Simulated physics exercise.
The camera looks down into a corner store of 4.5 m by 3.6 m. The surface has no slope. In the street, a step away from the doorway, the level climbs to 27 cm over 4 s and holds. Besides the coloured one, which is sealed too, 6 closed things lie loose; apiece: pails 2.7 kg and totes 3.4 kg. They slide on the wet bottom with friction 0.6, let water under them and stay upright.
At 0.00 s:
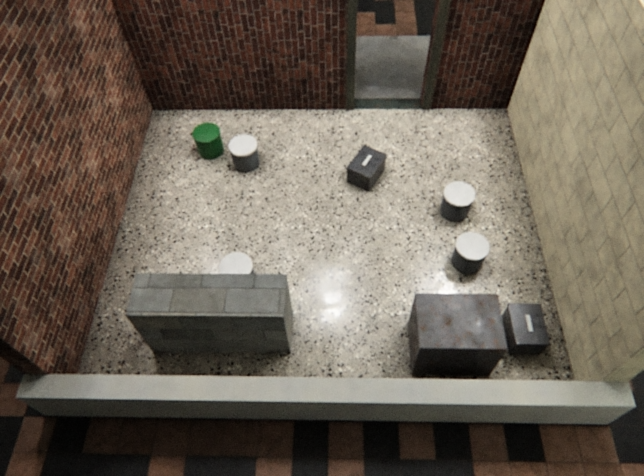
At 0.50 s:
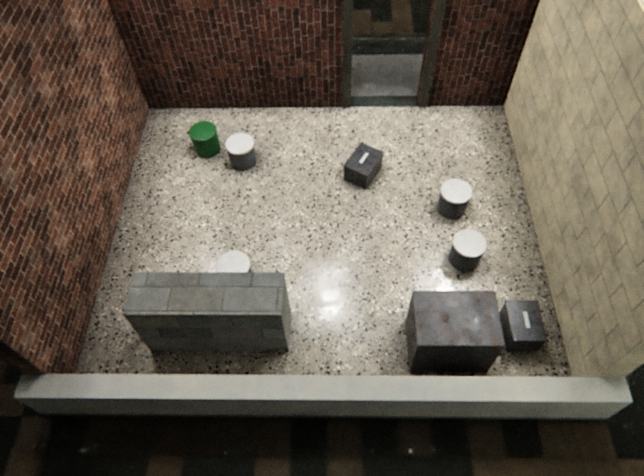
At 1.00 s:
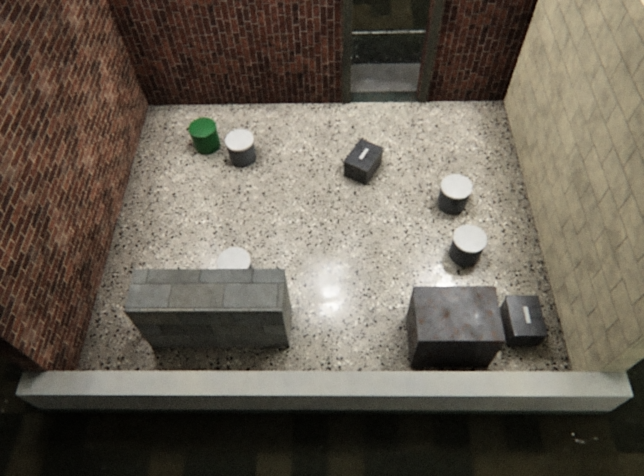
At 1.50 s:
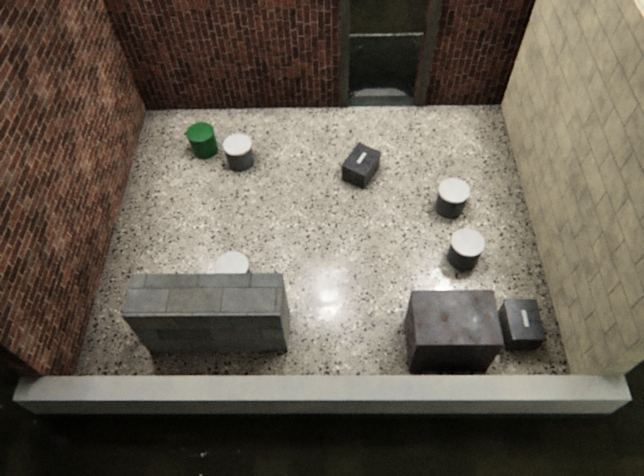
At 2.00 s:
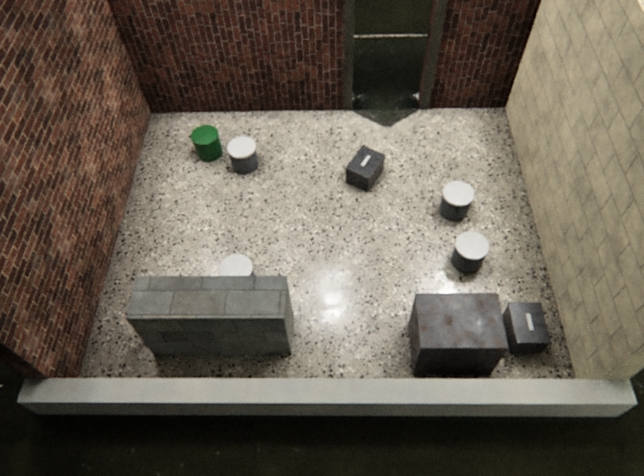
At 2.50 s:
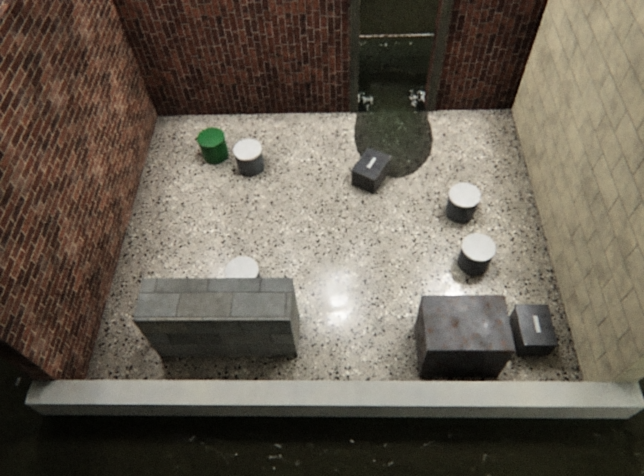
Dark water spreads over the checkered paving outside a brick-walled room seen from high above, its speckled pale floor holding a green pail and a pale-topped one at upper left. Other pale-topped pails, dark boxes and two large grey blocks stand around the floor. As the view shifts slightly, the water enters through the back doorway and reaches a dark box, while everything stays put.
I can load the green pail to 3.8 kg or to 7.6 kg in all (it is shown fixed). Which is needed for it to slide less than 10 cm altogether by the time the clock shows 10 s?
For it, the lower weight is enough.
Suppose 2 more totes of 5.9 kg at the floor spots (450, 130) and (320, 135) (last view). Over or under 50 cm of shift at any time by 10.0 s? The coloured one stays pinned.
In turn: Under, less.
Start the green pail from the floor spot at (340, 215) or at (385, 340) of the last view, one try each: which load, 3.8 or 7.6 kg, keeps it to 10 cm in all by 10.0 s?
In turn: Neither holds; neither is enough.
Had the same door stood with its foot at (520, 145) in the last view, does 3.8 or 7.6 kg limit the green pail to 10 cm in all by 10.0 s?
Then neither load is enough.
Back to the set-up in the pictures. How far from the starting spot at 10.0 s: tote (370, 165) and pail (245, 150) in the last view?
In that order: 250 cm, 0 cm.
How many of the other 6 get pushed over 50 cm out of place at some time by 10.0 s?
That makes 4.
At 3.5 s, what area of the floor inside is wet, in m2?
About 4.0 m2.
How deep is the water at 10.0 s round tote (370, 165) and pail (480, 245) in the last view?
Roughly 9 and 13 cm.
After 3.5 s the green pail would be 0 cm from its start with 3.8 kg and 0 cm from its start with 7.6 kg; 0 cm of water round it then.
After 4.5 s the green pail would be 0 cm from its start with 3.8 kg and 0 cm from its start with 7.6 kg; 0 cm of water round it then.
After 7.0 s the green pail would be 0 cm from its start with 3.8 kg and 0 cm from its start with 7.6 kg; 0 cm of water round it then.
After 10.0 s the green pail would be 1 cm from its start with 3.8 kg and 0 cm from its start with 7.6 kg; 4 cm of water round it then.
